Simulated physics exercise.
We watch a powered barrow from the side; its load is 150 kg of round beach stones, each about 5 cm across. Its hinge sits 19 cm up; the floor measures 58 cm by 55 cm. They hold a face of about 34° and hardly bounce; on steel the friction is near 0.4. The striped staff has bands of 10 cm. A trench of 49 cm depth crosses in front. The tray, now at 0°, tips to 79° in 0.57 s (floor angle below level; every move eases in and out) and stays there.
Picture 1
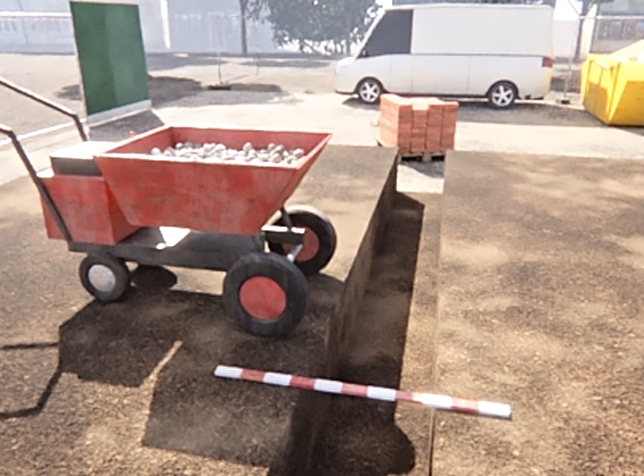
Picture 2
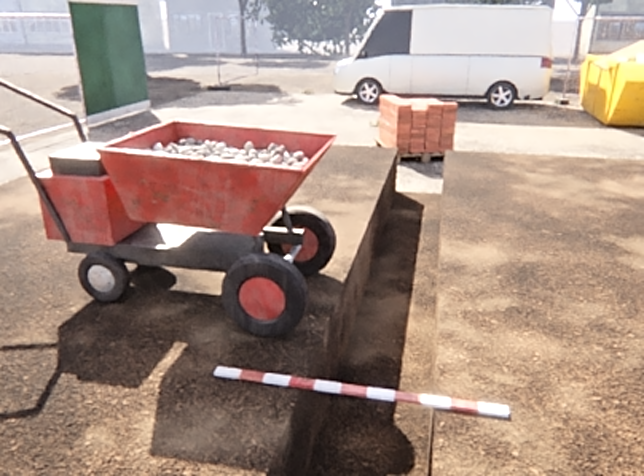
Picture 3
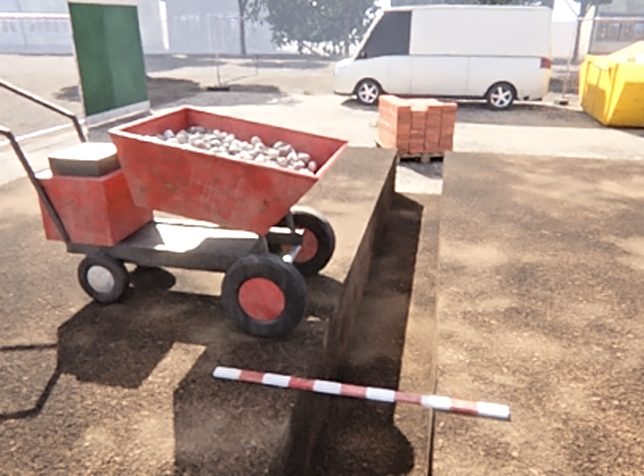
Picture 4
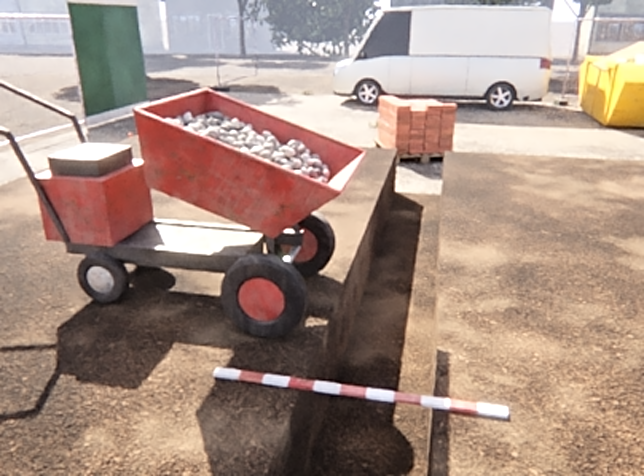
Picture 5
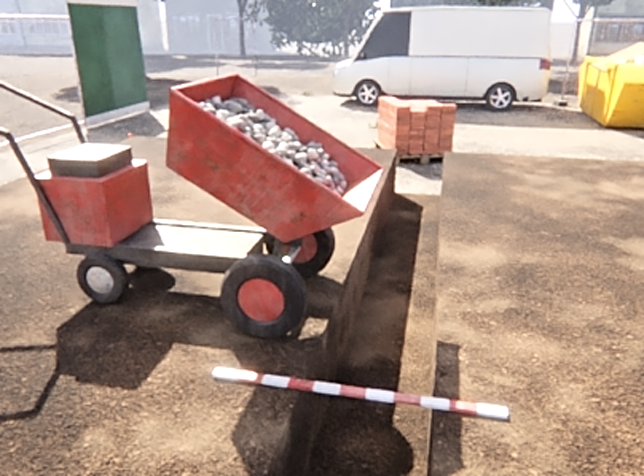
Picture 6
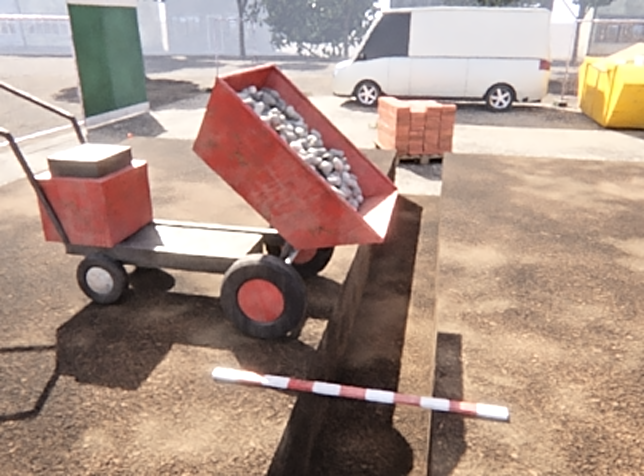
A red tray heaped with rounded grey stones tilts on its barrow, its left end rising and its right lip dipping toward a dark trench, slowly at first, then steeply, while the stones stay inside. The barrow stands still at left on sunlit brown ground, seen from the side and slightly above by an unmoving camera. A red-and-white staff spans the trench, with orange bricks, a white van and a yellow skip behind.
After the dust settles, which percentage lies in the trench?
Some 23 per cent of it.
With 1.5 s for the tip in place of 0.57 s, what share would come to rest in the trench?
In that case some 40 per cent.
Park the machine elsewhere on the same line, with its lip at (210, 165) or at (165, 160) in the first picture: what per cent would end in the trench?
About 85 and 85 per cent.
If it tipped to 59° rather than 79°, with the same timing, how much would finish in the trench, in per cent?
It would be near 20 per cent.
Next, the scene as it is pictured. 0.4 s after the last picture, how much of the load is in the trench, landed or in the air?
About 10 per cent by then.
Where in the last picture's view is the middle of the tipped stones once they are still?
Near (518, 324).
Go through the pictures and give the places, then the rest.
In the first picture, the tray is at 0°, its lip at (297, 168); the top of the load is at (260, 156).
In the second picture, lip at (302, 171), floor tilted 2°, highest stones at (216, 152).
In the third picture, lip at (318, 179), floor tilted 9°, highest stones at (193, 137).
In the fourth picture, lip at (340, 193), floor tilted 19°, highest stones at (201, 121).
In the fifth picture, lip at (363, 214), floor tilted 30°, highest stones at (229, 106).
In the sixth picture, lip at (383, 241), floor tilted 43°, highest stones at (259, 96).
Then, 0.1 s after the last picture the floor is at 67°, 100 % in the tray; the foremost stones are at (390, 248).
Then, 0.4 s after the last picture the floor is at 79°, 49 % in the tray, 8 % in the trench, 43 % past the trench; the foremost stones are at (505, 312).
Then, 0.7 s after the last picture the floor is at 79°, 2 % in the tray, 20 % in the trench, 78 % past the trench; the foremost stones are past the picture's edge.
Then, 2.7 s after the last picture the floor is at 79°, 0 % in the tray, 23 % in the trench, 77 % past the trench; the foremost stones are past the picture's edge.
